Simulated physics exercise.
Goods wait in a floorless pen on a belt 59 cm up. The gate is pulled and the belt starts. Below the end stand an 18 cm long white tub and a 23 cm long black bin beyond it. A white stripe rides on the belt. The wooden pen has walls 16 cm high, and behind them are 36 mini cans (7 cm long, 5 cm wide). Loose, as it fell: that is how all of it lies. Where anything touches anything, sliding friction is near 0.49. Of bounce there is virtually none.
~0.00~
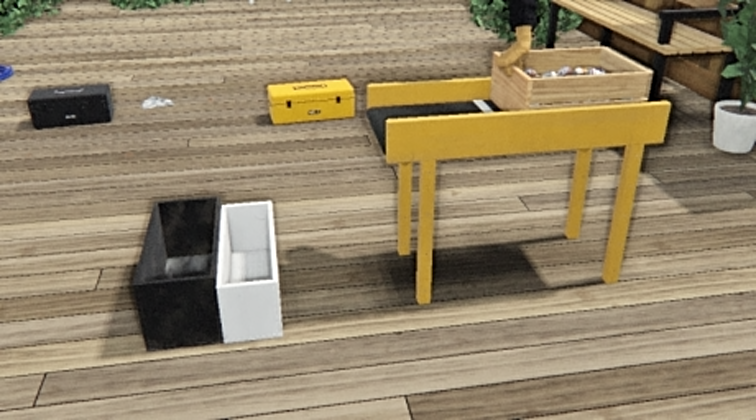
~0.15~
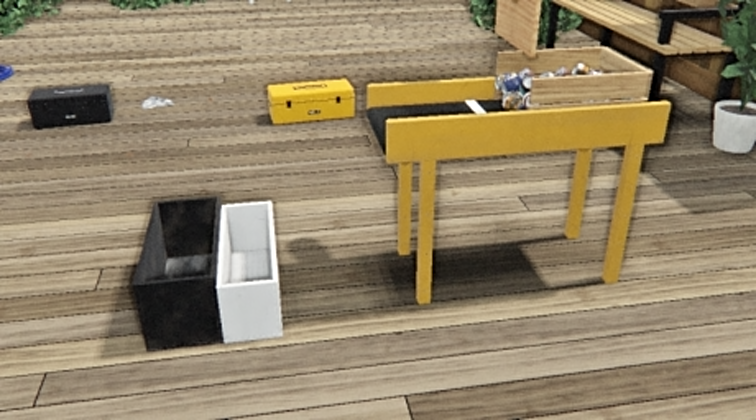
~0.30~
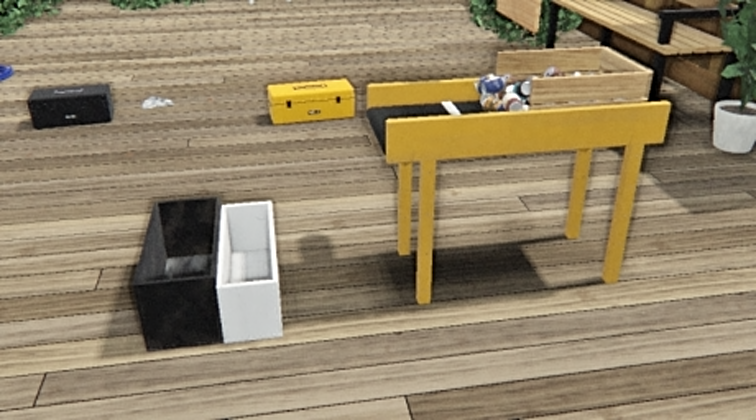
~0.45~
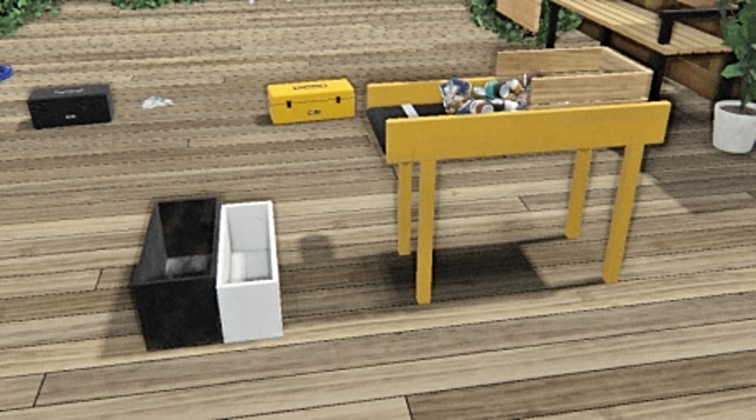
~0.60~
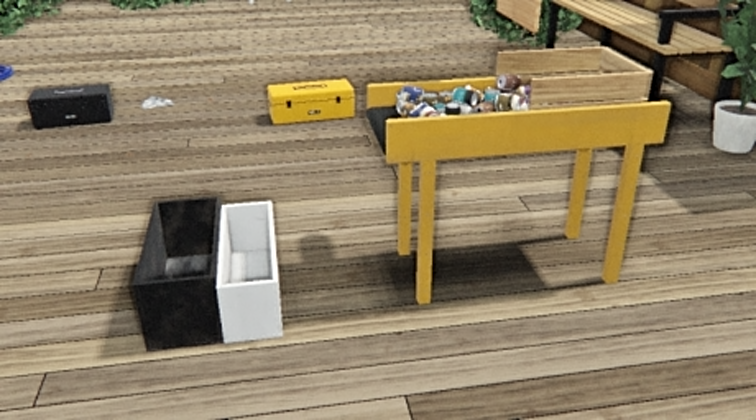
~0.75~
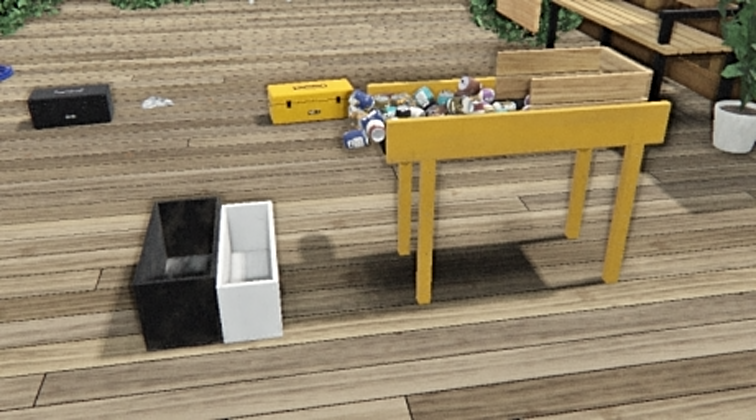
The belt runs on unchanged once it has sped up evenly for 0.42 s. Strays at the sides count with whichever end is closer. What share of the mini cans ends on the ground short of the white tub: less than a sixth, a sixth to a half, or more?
The share ends high, above half.
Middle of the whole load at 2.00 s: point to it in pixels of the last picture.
Somewhere around (318, 289) in pixels.
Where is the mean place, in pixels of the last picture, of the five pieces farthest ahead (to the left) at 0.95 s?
The five leading pieces sit around (295, 206).
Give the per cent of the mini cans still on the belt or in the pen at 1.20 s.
Estimate: Some 5 %.
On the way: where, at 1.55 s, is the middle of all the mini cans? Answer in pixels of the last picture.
The centre sits near (314, 280).
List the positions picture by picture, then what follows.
In the first frame (each is followed by its nearest rim corner in this view), wooden pen, (532, 79); white tub, (222, 286); 0 cm of belt gone by; none out.
In the second frame, wooden pen, (532, 79); 3 cm of belt gone by.
In the third frame, wooden pen, (532, 79); 11 cm of belt gone by; 7 out.
In the fourth frame, wooden pen, (532, 79); 25 cm of belt gone by; 17 out.
In the fifth frame, wooden pen, (532, 79); 41 cm of belt gone by; 25 out.
In the sixth frame, wooden pen, (532, 79); white tub, (222, 286); 57 cm of belt gone by; 34 out, the lowest can at (356, 139).
After 0.95 s, 15 on the belt and 21 in the air.
After 1.20 s, 2 on the belt, 12 on the ground short of the white tub and 22 in the air.
After 1.55 s, 3 in the white tub, 1 on the belt, 30 on the ground short of the white tub and 2 in the air.
Outcome (at 2.00 s), 3 in the white tub and 33 on the ground short of the white tub. Asked share, 33 of 36, 92 per cent.
